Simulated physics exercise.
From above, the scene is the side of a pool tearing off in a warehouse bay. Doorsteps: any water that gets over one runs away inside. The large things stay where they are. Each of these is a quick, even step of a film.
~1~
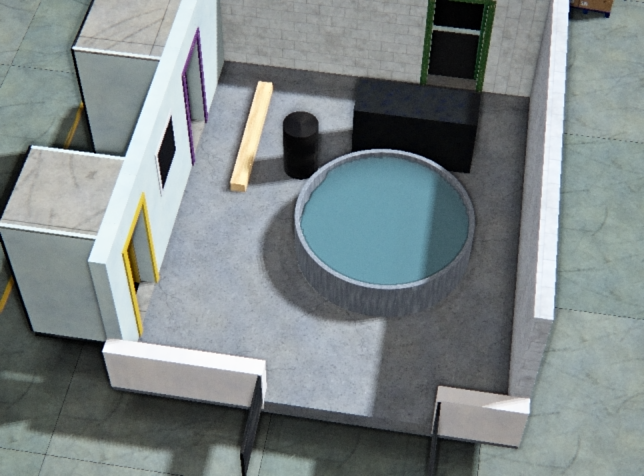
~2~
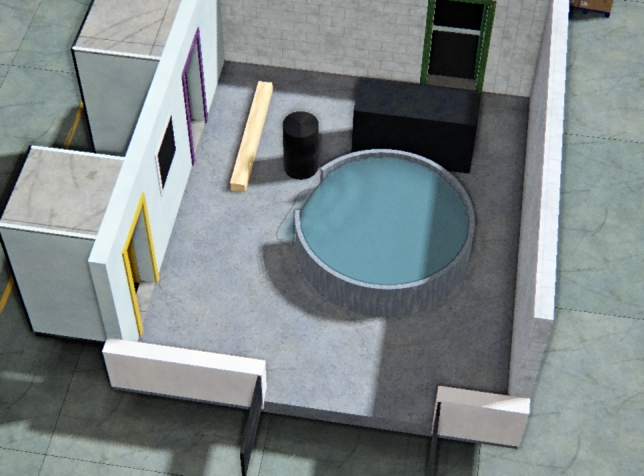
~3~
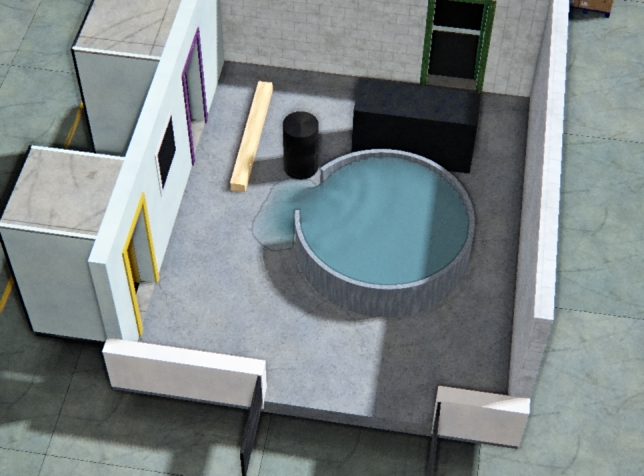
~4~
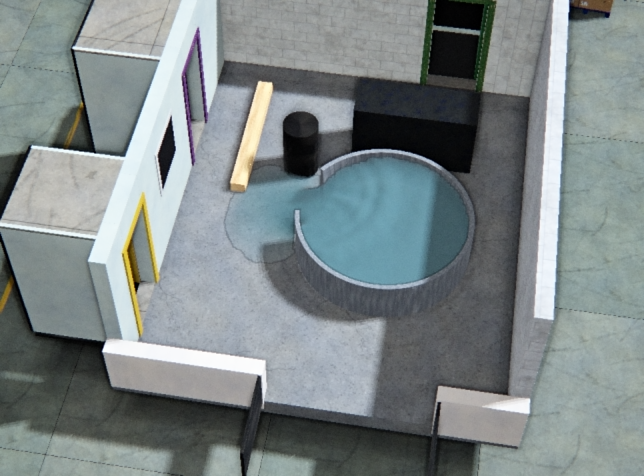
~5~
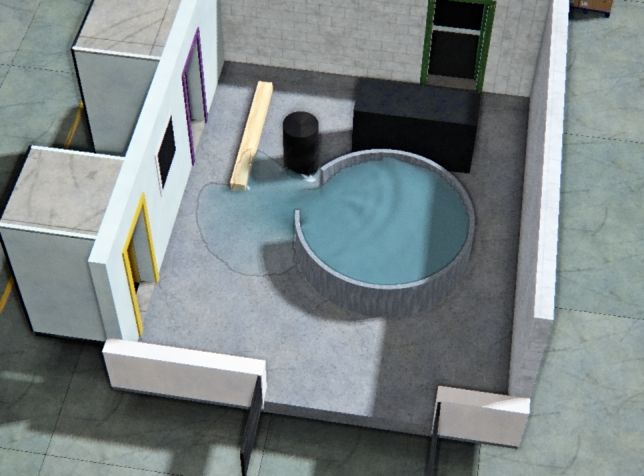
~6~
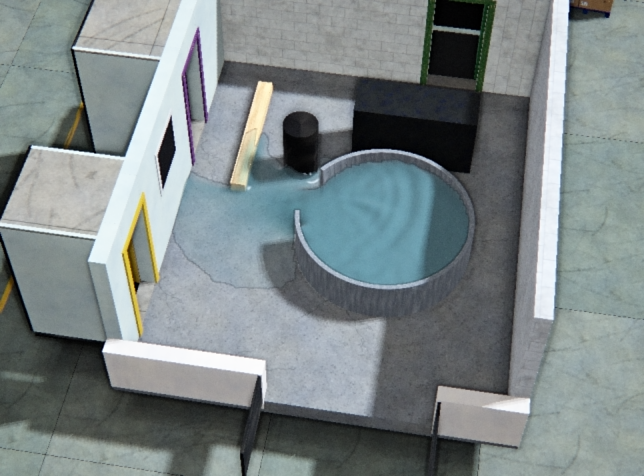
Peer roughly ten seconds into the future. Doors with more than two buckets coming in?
Green door: Over two; purple door: Over two; yellow door: Over two.
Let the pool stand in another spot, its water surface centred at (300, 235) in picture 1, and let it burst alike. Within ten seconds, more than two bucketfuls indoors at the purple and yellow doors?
Note: Purple door surpasses it; yellow door surpasses it.
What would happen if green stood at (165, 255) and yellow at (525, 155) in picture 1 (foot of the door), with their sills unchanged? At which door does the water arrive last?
Result: The yellow-painted one.
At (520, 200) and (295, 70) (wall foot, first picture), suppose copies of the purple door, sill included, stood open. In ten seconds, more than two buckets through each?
The first door ends up below and the second ends up above.
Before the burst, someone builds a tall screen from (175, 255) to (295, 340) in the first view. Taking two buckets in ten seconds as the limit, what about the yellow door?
The yellow door falls short.
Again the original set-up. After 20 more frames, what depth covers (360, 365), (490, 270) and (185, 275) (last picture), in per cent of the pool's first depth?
Around 0, 0 and 18 %.
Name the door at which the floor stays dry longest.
From what the pictures show, it's the door marked green.
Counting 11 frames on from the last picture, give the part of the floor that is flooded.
About 40 per cent.
A moment on, water covers 25 % of the floor; the green door not reached, the purple door wet at the sill, nothing in, the yellow door wet at the sill, nothing in.
Next, water covers 40 % of the floor; the green door not reached, the purple door under two buckets in, the yellow door under two buckets in.
Then, water covers 60 % of the floor; the green door wet at the sill, nothing in, the purple door over two buckets in, the yellow door over two buckets in.
Later, water covers 90 % of the floor; the green door under two buckets in, the purple door over two buckets in, the yellow door over two buckets in.
In the end, water covers 100 % of the floor; the green door far over two buckets in, the purple door far over two buckets in, the yellow door over two buckets in.
